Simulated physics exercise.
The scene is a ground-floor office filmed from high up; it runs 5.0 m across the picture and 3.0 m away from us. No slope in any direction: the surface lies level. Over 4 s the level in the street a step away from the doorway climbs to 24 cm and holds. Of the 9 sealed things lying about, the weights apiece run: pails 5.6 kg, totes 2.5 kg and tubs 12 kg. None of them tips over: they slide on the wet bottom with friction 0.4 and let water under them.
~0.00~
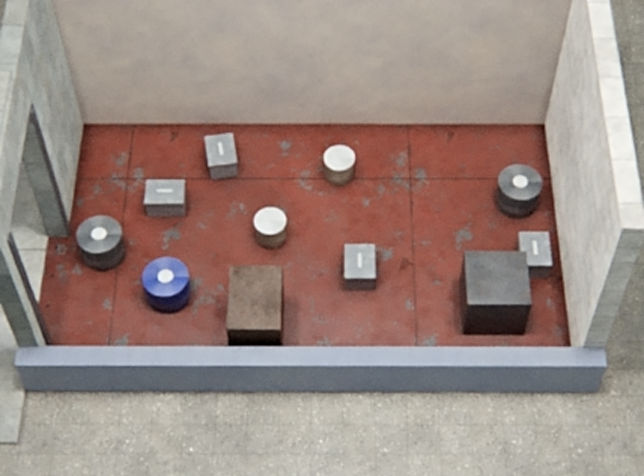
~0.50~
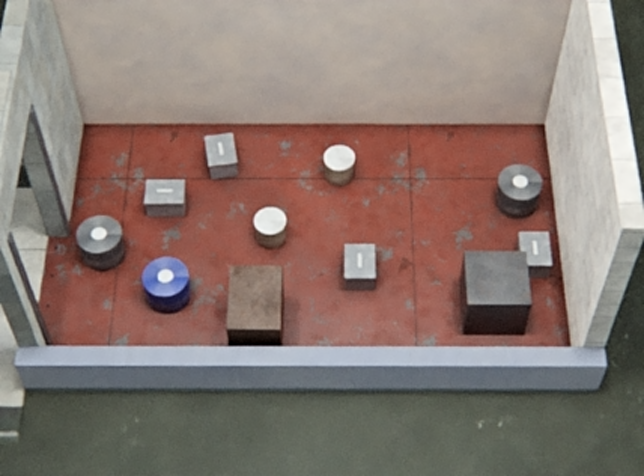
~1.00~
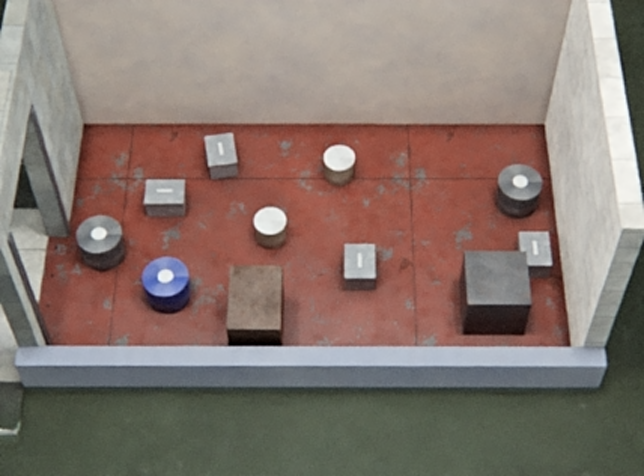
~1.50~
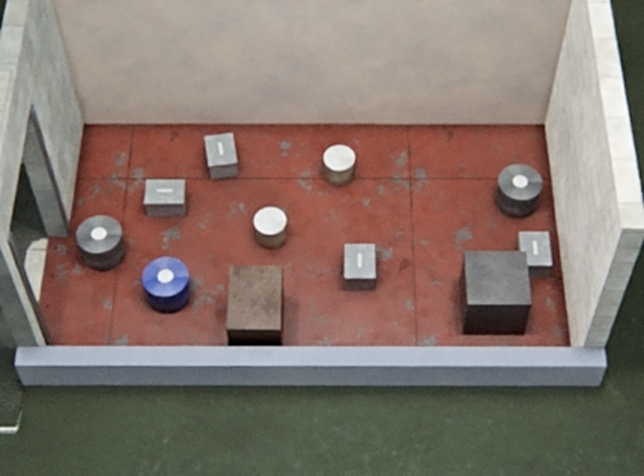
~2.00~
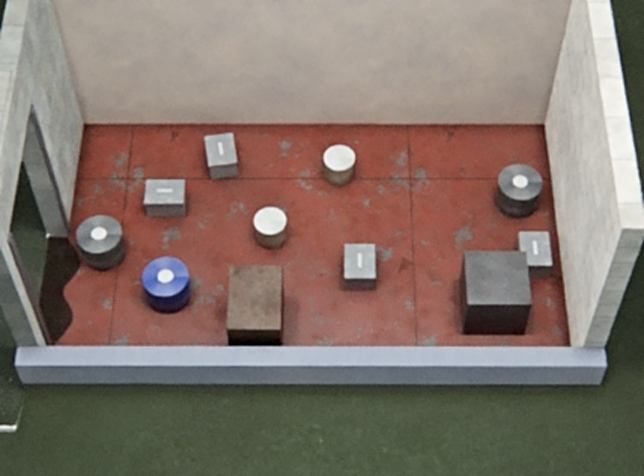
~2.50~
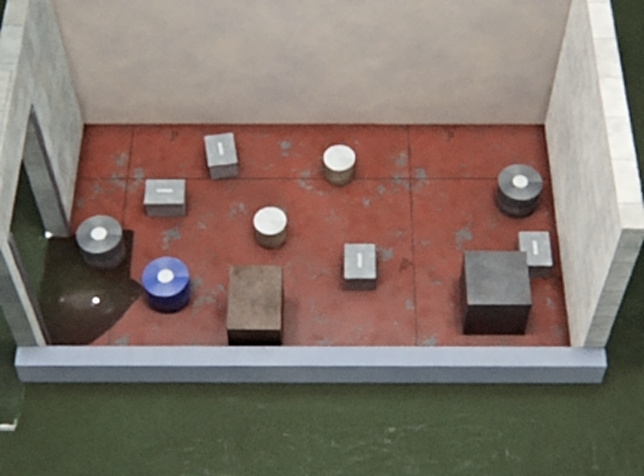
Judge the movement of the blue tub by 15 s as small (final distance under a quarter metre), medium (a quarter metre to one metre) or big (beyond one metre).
It is big.
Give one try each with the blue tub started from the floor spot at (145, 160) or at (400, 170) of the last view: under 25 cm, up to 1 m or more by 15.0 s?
The first time it wanders a bit, the second time it wanders far off.
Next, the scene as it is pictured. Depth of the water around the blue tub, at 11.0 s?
About 14 cm.
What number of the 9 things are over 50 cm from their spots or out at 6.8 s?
Tally at that time: 7.
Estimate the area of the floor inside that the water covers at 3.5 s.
About 2.5 m2.
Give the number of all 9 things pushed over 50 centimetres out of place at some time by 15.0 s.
Answer: 9.
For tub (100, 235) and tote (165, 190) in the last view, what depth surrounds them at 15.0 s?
I'd estimate 21 cm for the first and 17 cm for the second.
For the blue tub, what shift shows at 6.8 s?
Around 250 centimetres.
After 3.5 s the blue tub is near (185, 276), 0.2 m from its start, aground; 0 afloat.
After 6.8 s the blue tub is near (405, 224), 2.4 m from its start, aground; 4 afloat.
After 11.0 s the blue tub is near (407, 214), 2.5 m from its start, afloat; 9 afloat.
After 15.0 s the blue tub is near (343, 235), 1.8 m from its start, afloat; 9 afloat.
